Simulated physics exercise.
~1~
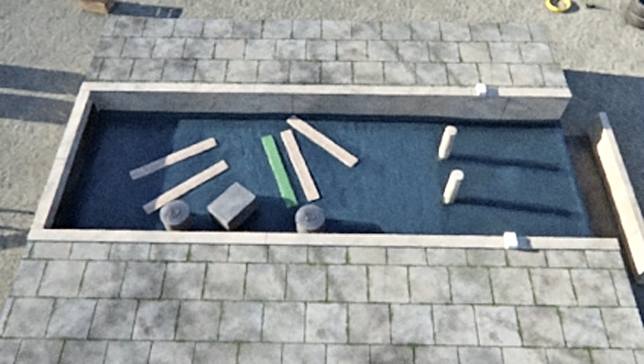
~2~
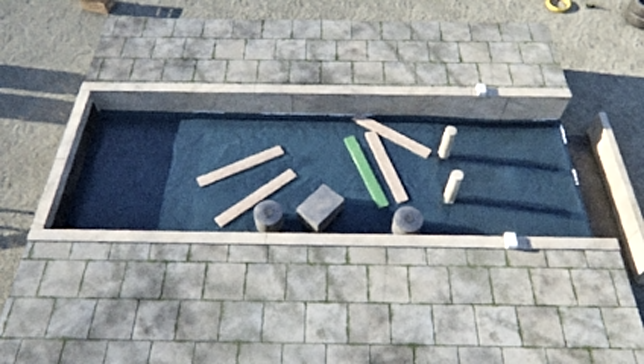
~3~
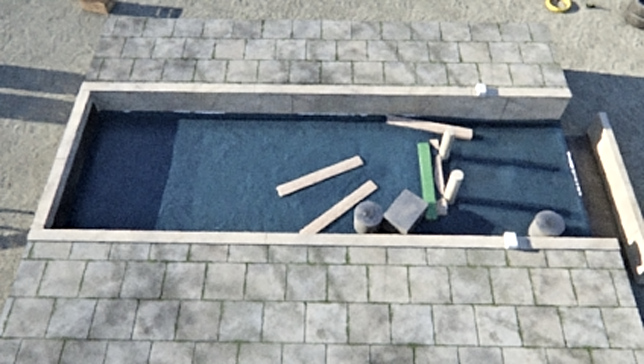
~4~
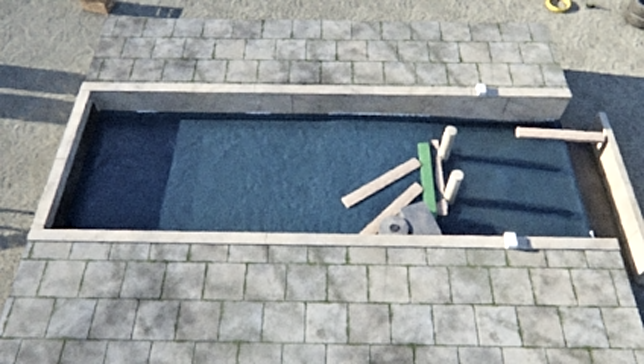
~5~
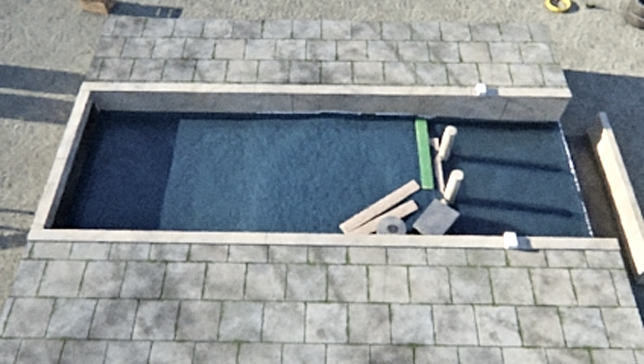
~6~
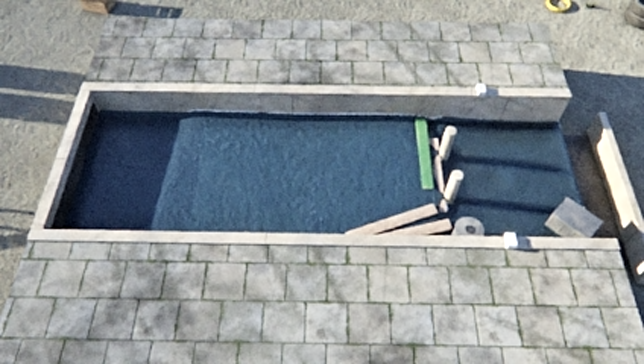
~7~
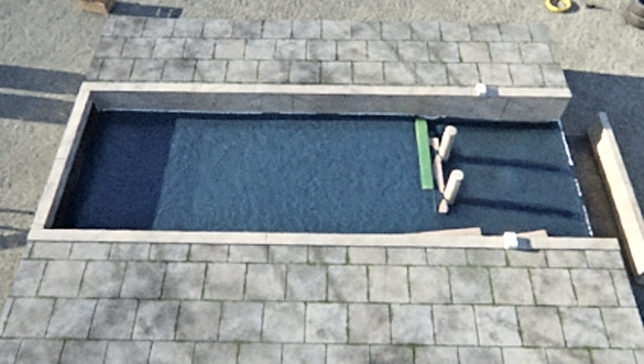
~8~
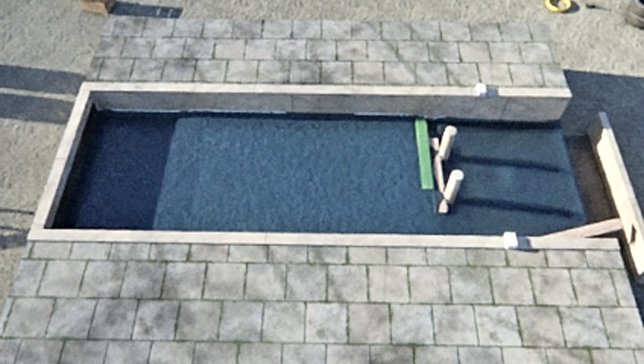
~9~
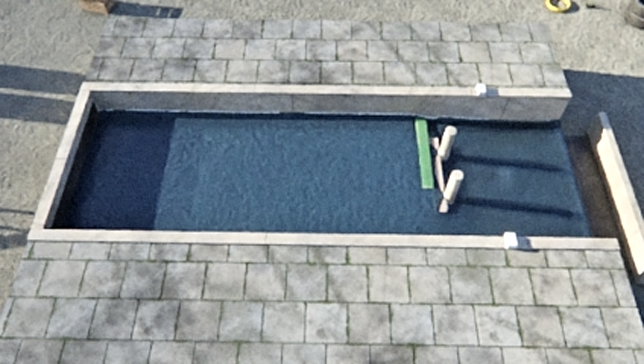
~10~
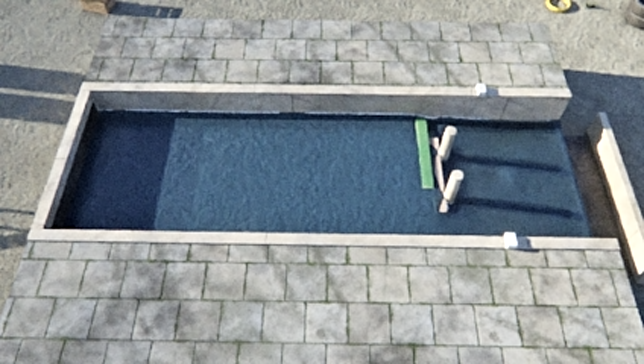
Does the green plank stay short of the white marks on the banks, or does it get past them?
The green plank stays short of the white marks. It turns crosswise, lodges by the two posts and remains there.
